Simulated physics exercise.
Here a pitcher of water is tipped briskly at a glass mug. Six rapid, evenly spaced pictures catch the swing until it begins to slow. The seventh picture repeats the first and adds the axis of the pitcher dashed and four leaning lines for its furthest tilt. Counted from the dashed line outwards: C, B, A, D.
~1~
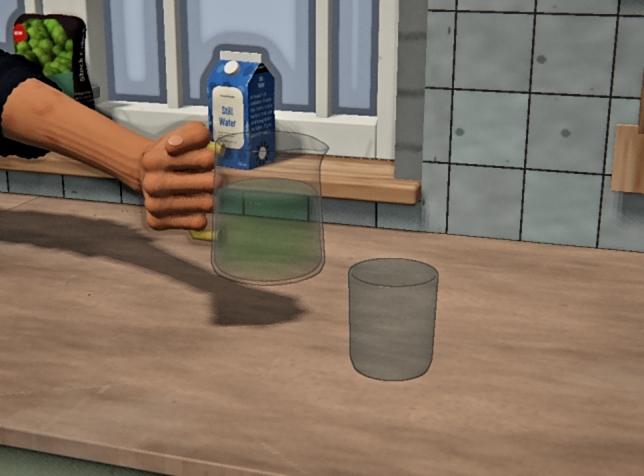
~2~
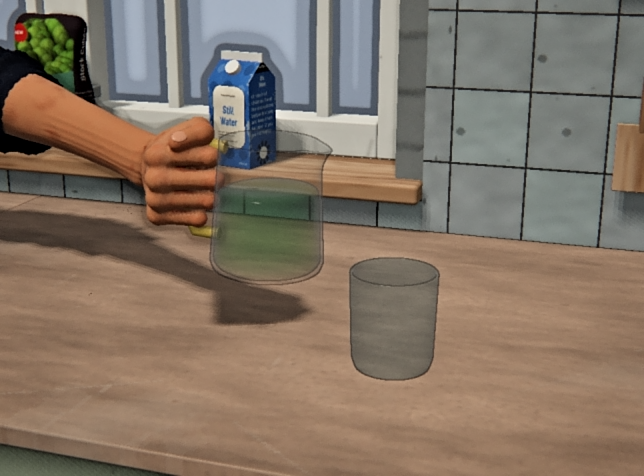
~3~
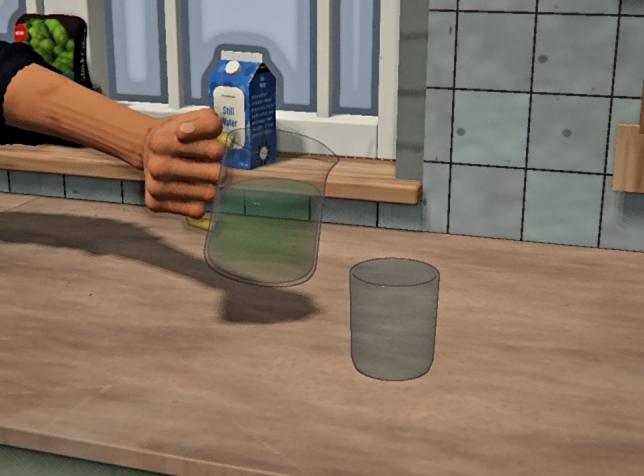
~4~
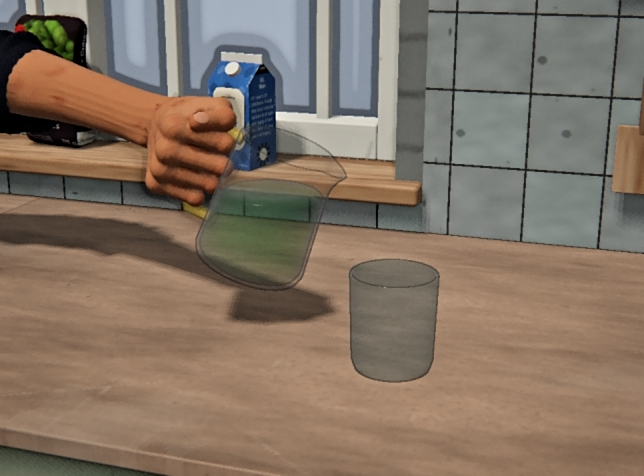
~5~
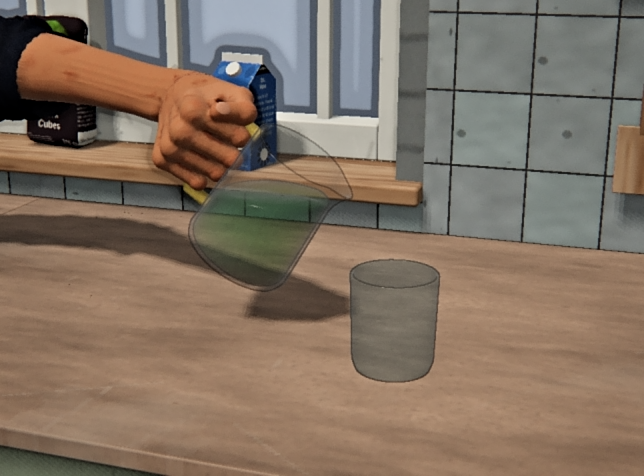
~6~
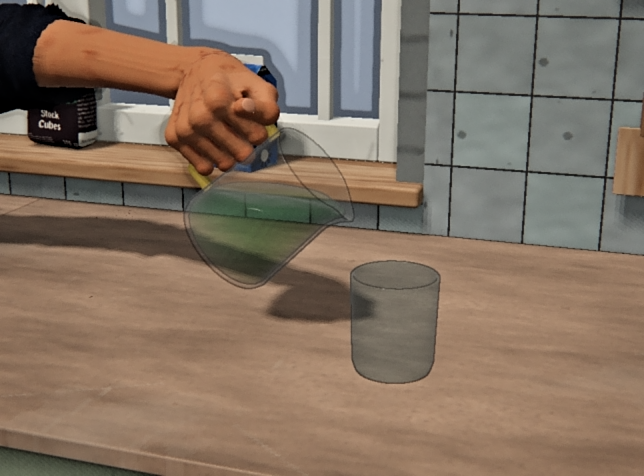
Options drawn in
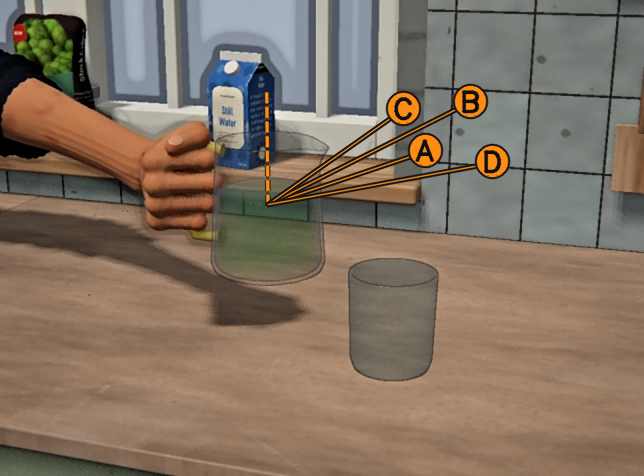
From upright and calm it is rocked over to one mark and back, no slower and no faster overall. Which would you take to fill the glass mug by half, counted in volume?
A is best.
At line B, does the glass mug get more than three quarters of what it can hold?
No.
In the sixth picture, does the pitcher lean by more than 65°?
No.
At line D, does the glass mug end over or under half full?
Over.
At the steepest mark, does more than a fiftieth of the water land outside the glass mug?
No, it does not.
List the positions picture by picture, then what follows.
In the first picture, upright, lip at (326, 149); rim of the glass mug round (393, 271); nothing has left yet.
In the second picture, tipped about 2°, lip at (329, 151); nothing has left yet.
In the third picture, tipped about 10°, lip at (336, 160); nothing has left yet.
In the fourth picture, tipped about 21°, lip at (344, 176); nothing has left yet.
In the fifth picture, tipped about 34°, lip at (350, 196); nothing has left yet.
In the sixth picture, tipped about 48°, lip at (352, 219); nothing has left yet.
On the marked copy, A at (409, 157); B at (455, 109); C at (389, 119); D at (475, 166).
With A, the glass mug ends with about 49 % of what it can hold.
With B, the glass mug ends with about 28 % of what it can hold.
With C, the glass mug ends with about 12 % of what it can hold.
With D, the glass mug ends with about 72 % of what it can hold.
